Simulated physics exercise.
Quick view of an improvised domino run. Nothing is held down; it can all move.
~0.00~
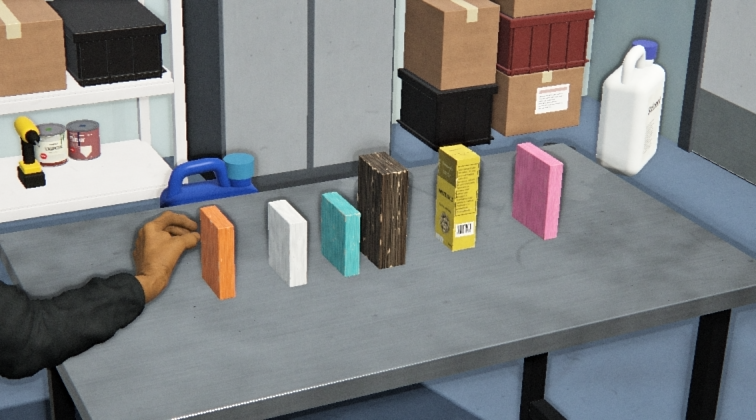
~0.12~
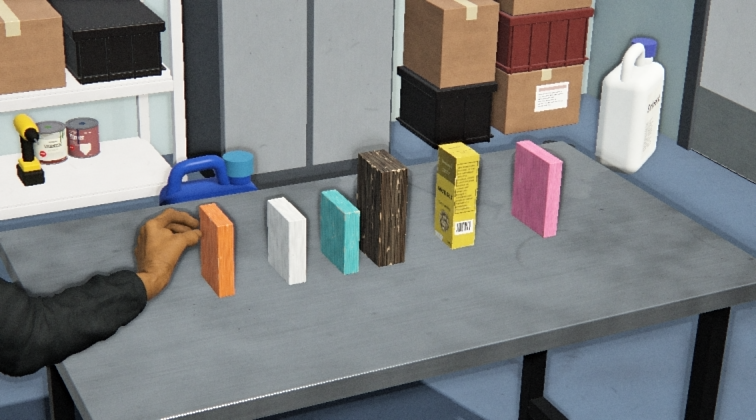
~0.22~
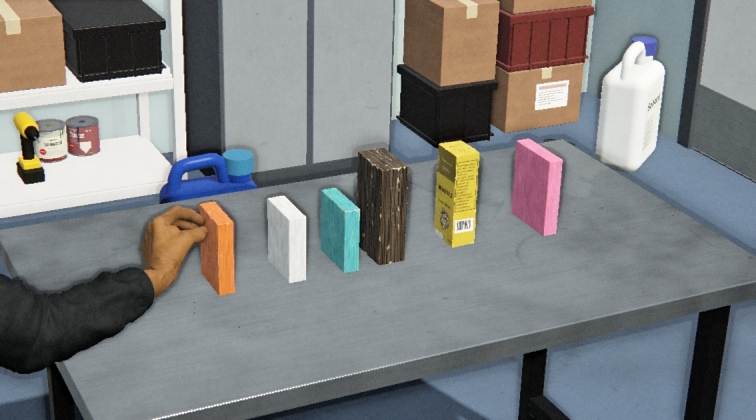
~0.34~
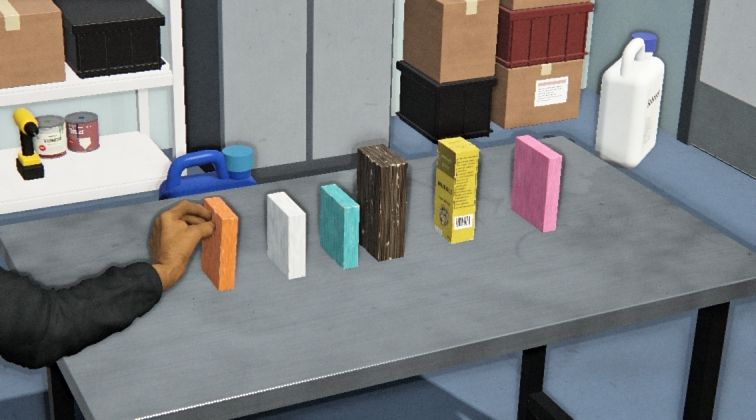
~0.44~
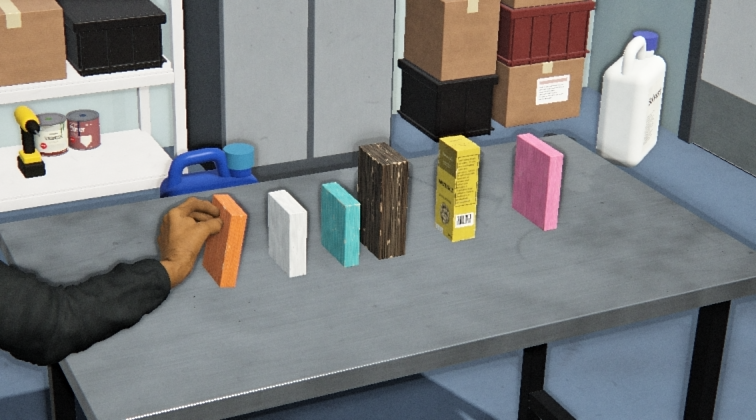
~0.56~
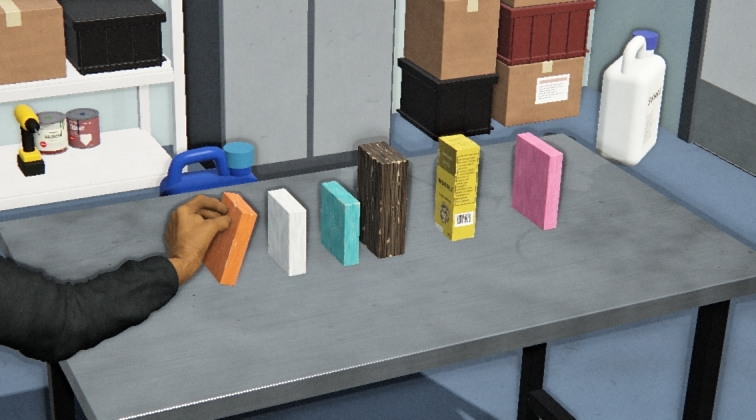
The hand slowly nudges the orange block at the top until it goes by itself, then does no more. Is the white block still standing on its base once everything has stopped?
Keels over.
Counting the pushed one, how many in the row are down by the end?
6.
After 1.46 s, orange block 75° over; white block tipped 60° from how it was near (320, 235); turquoise board tipped 33° from how it was; black board tipped 17° from how it was.
After 1.86 s, orange block 76° over; white block tipped 69° from how it was near (323, 238); black board tipped 70° from how it was; yellow packet tipped 67° from how it was.
At rest (3.7 s), tipped over on the table, yellow packet, black board, turquoise board and white block. Seen from the same camera at the end, white block near (325, 239).
